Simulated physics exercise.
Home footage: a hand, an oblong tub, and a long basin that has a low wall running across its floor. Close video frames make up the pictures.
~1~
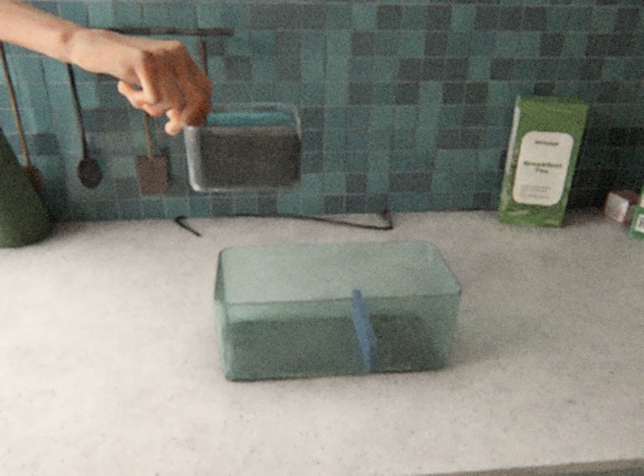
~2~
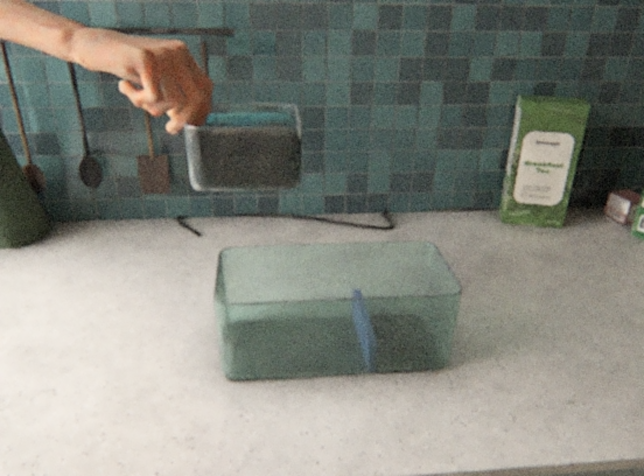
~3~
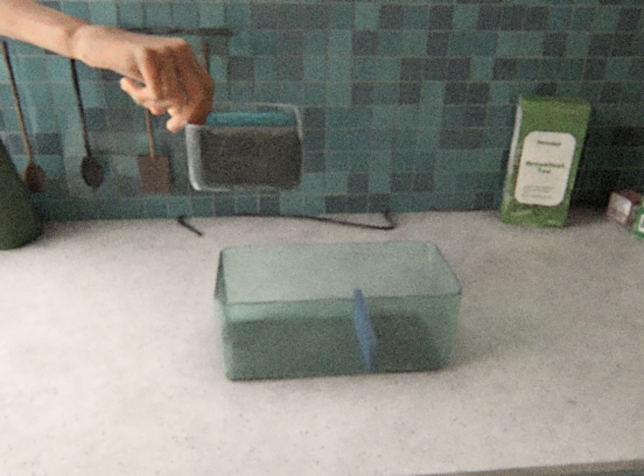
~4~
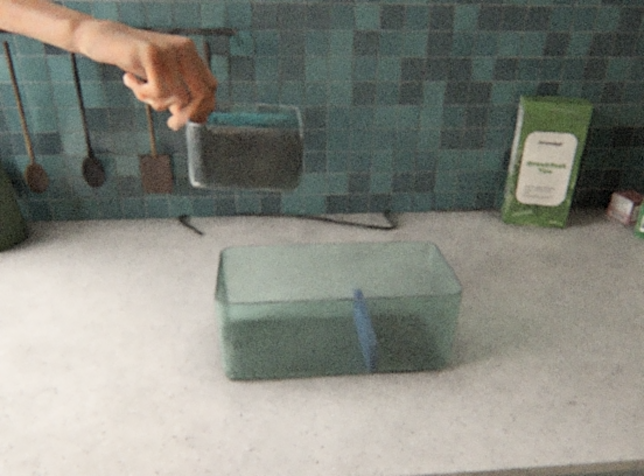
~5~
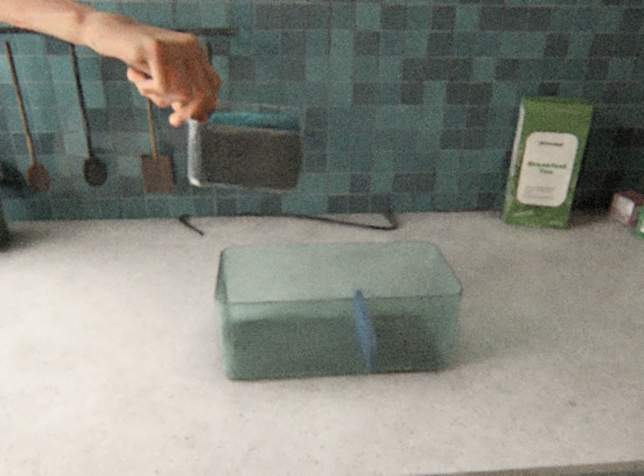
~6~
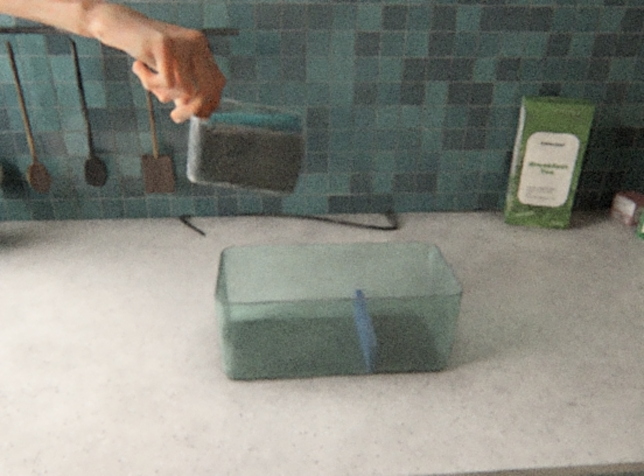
A hand held a small clear tub of dark contents above a long greenish see-through basin with a blue divider on a pale counter, then slowly tilted it slightly, its right side dipping.
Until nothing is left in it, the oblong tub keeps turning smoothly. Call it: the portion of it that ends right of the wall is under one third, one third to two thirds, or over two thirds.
One third to two thirds.
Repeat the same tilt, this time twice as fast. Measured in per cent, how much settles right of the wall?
It comes to around 30 per cent.
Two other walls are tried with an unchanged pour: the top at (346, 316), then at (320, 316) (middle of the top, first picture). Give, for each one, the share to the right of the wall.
65 % and 85 %, roughly.
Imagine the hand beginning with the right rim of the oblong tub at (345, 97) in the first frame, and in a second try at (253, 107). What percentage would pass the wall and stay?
First some 75, then 5 per cent.
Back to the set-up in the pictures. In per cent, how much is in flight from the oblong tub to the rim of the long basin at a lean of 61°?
Somewhere around 30 per cent of it.
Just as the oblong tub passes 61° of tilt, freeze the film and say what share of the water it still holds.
I'd put it near 60 %.
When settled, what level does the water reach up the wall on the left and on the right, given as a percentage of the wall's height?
30 left, 60 right, give or take.
A moment on, the oblong tub is tipped part way and 58 per cent is still to pour, 7 is left of the wall and 3 right of it.
Next, the oblong tub is tipped on its side and 13 per cent is still to pour, 25 is left of the wall and 51 right of it.
Then the oblong tub is tipped right over and 1 per cent is still to pour, 44 is left of the wall and 52 right of it.
Later the oblong tub is tipped right over and 0 per cent is still to pour, 46 is left of the wall and 52 right of it.
In the end 46 per cent lies left of the wall, 52 right of it and 1 outside.
